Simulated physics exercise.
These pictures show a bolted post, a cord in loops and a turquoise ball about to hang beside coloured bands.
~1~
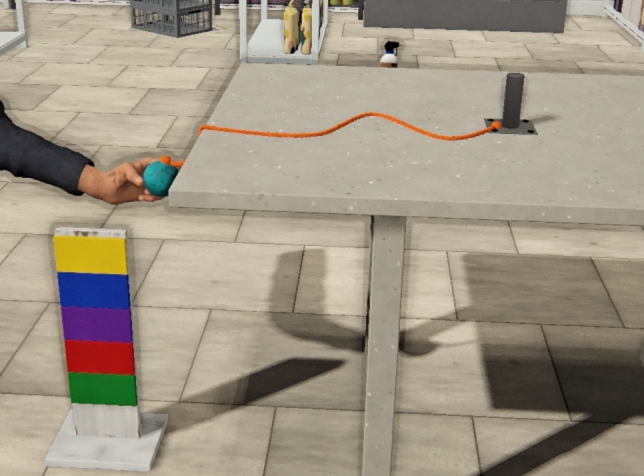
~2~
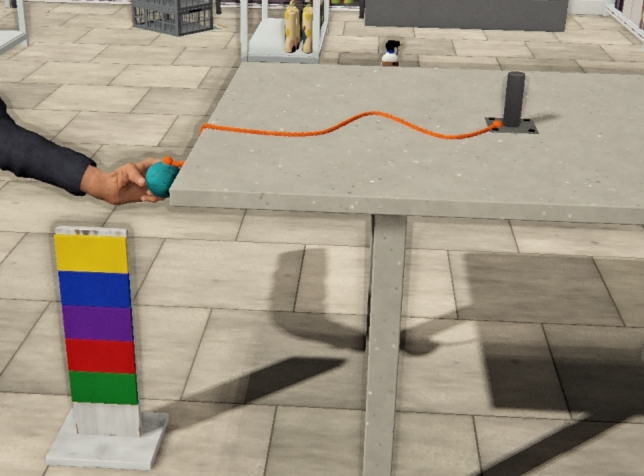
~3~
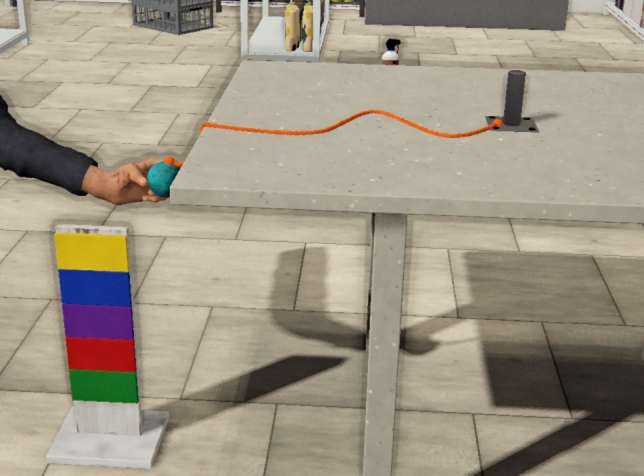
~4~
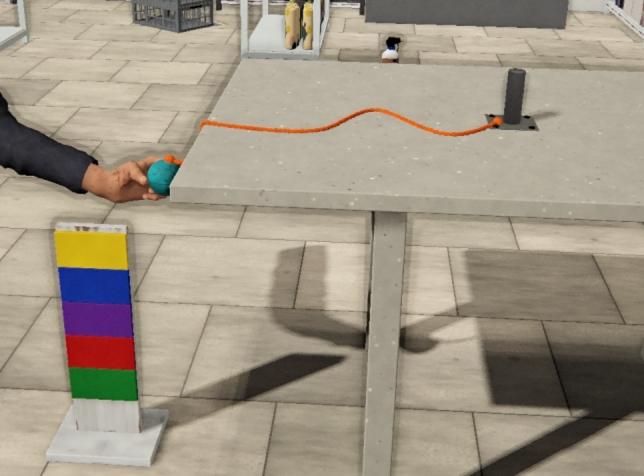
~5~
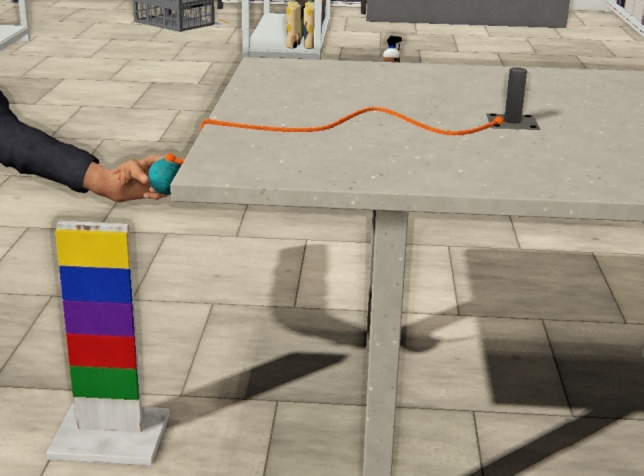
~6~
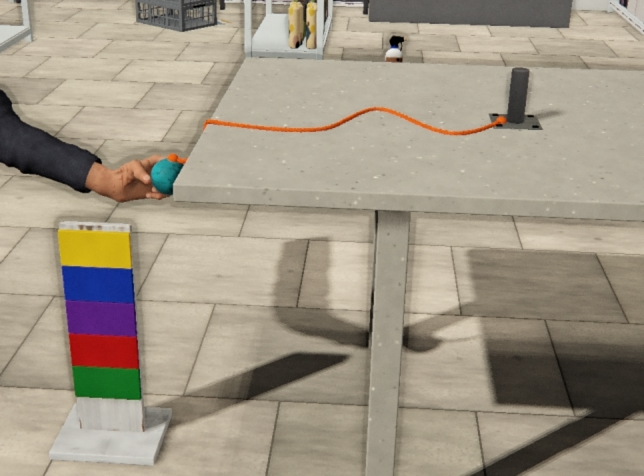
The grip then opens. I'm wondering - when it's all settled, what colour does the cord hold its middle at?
It's at blue.
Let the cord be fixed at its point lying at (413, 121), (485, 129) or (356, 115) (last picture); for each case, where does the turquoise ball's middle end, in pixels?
Results: (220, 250); (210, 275); (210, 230).
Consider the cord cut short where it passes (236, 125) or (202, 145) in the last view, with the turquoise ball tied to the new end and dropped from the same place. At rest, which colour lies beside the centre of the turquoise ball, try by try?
Cut one gives above them all; cut two gives yellow.
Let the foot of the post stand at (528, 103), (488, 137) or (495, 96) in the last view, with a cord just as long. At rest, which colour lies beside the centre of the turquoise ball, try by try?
The first case gives yellow, the second purple and the third blue.
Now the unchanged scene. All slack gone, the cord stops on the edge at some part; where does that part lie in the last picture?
Approx. (303, 131).
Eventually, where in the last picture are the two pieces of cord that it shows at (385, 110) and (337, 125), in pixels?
At (331, 120) for the first, at (250, 119) for the second.
Early on, ball near (240, 281); level with blue.
Midway, ball near (193, 286); level with blue.
Finally, ball near (207, 286); level with blue. The blue one.
